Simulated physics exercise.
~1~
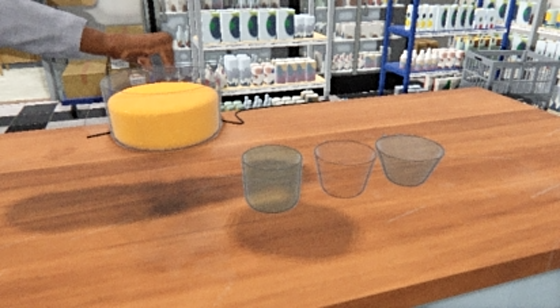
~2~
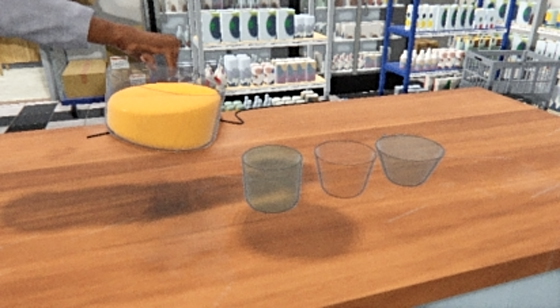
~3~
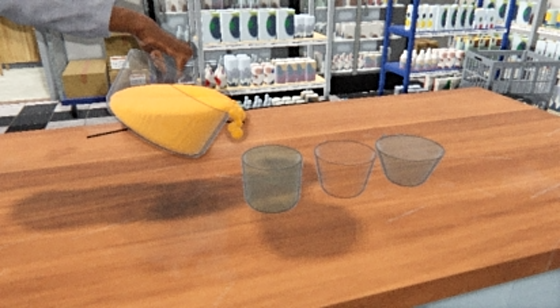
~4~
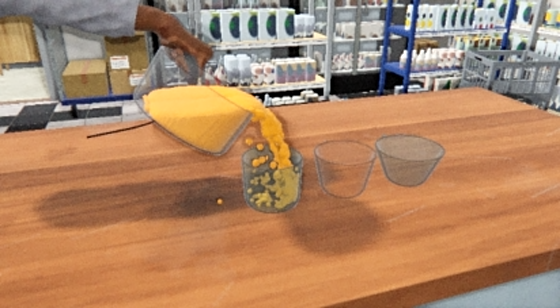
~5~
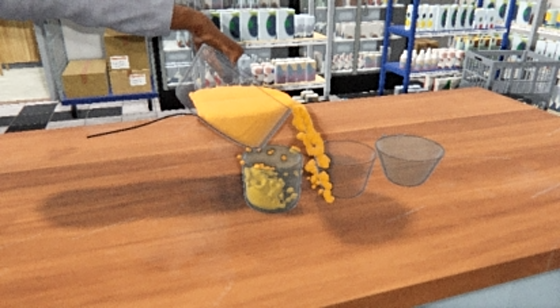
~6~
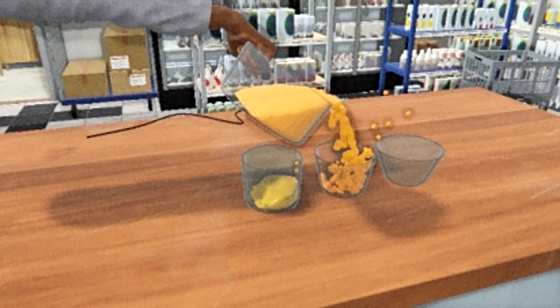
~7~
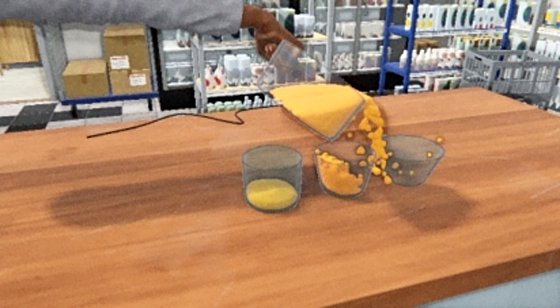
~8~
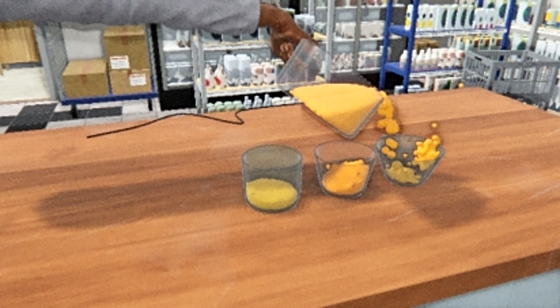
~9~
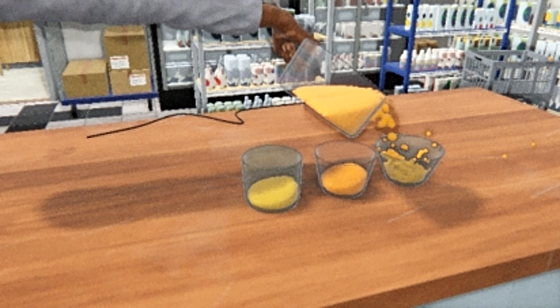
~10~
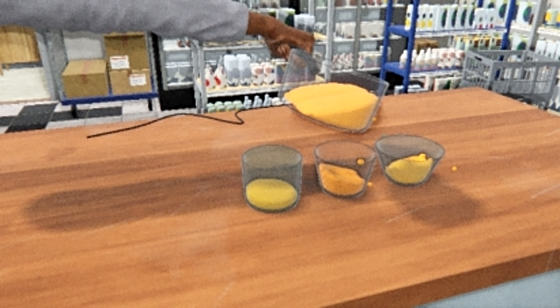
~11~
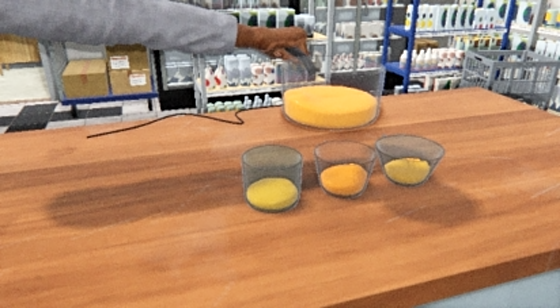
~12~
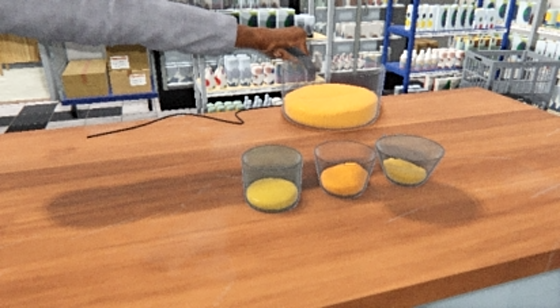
On a shop worktop, a hand tilting a clear container rightwards, pouring orange liquid into three cups, then levelling it, still partly full.
